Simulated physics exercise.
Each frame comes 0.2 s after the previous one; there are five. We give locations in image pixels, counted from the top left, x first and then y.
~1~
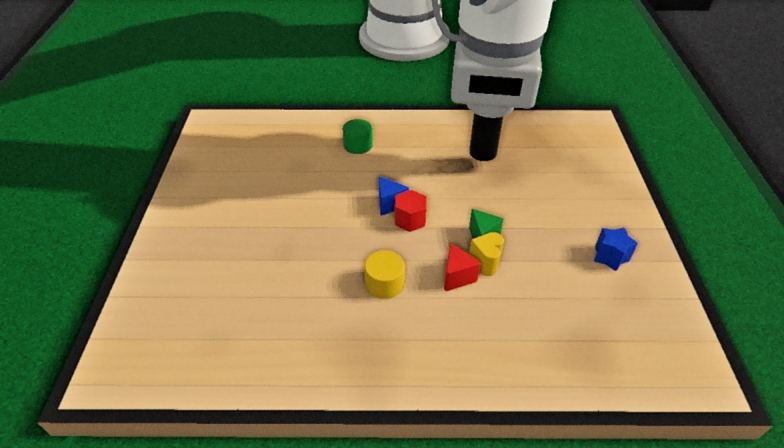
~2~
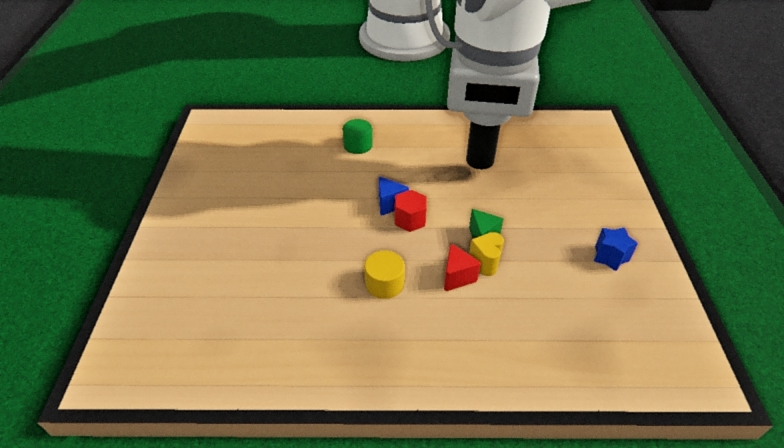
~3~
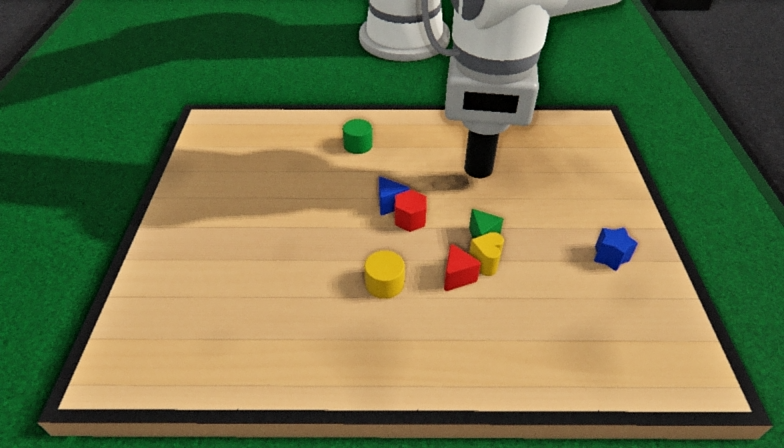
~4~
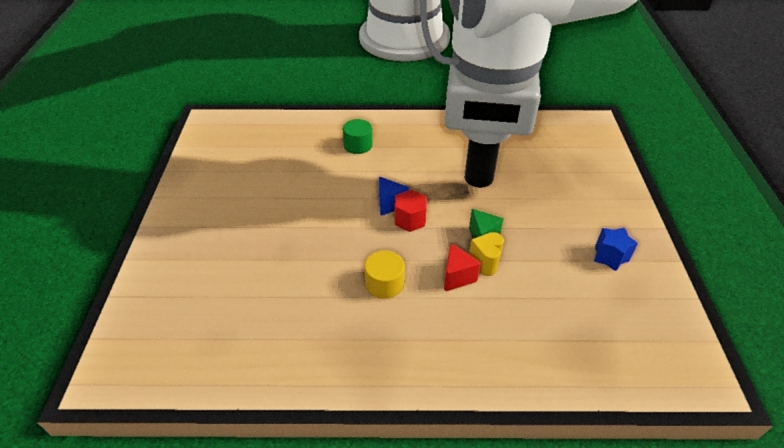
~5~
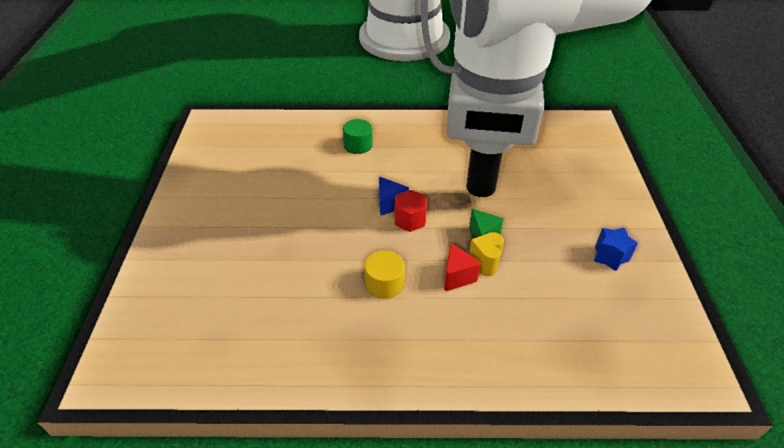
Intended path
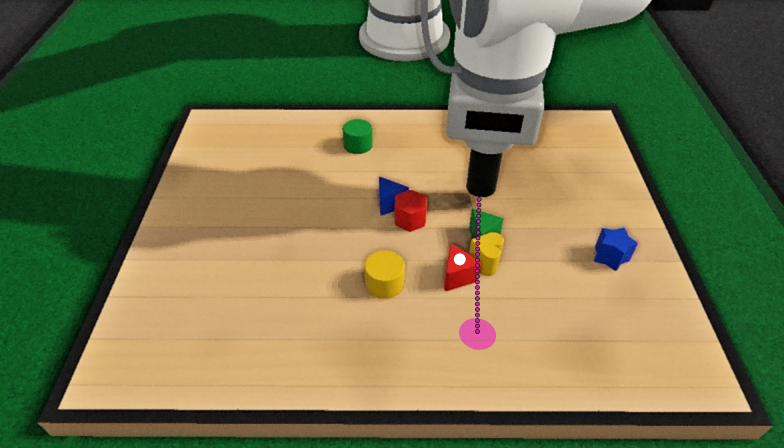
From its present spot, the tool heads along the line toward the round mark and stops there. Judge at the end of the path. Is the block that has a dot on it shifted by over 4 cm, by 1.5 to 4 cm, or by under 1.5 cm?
My prediction: Between 1.5 and 4 cm.
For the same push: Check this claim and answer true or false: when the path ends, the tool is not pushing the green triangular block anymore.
That claim is false.
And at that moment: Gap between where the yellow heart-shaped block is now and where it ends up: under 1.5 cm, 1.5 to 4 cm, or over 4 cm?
Band: Over 4 cm.
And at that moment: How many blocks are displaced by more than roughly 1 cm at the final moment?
My prediction: No fewer than three blocks.
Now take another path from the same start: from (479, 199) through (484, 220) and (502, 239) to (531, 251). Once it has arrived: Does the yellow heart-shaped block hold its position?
In short: No.
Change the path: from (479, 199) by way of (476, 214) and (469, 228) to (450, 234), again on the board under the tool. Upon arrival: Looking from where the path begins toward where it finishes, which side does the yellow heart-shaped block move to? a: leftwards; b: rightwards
a.
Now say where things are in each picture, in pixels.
Lower end of the tool (483, 153), tops of blocks, red hexagonal block (411, 201), red triangular block (460, 259), green triangular block (486, 220), yellow heart-shaped block (489, 244), in the first picture.
Tool (480, 161), blocks as before, in the second picture.
Tool (478, 169), blocks as before, in the third picture.
Tool (479, 179), blocks as before, in the fourth picture.
Tool (481, 188), red hexagonal block (411, 201), red triangular block (460, 259), green triangular block (486, 220), yellow heart-shaped block (489, 244), in the fifth picture.
The drawn path runs from (479, 199) directly to (477, 334); the dot is on the red triangular block.
The first path, step by step. One third of the way, tool (480, 227); green triangular block (485, 241); yellow heart-shaped block (499, 263), turned 20° anticlockwise.
Two thirds of the way, tool (479, 272); red triangular block (451, 275), turned 50° clockwise; green triangular block (489, 289), turned 40° anticlockwise; yellow heart-shaped block (516, 288), turned 55° anticlockwise.
At the end, tool (480, 323); red hexagonal block not moved; red triangular block (449, 276), turned 50° clockwise; green triangular block (496, 343), turned 55° anticlockwise; yellow heart-shaped block (517, 288), turned 60° anticlockwise.
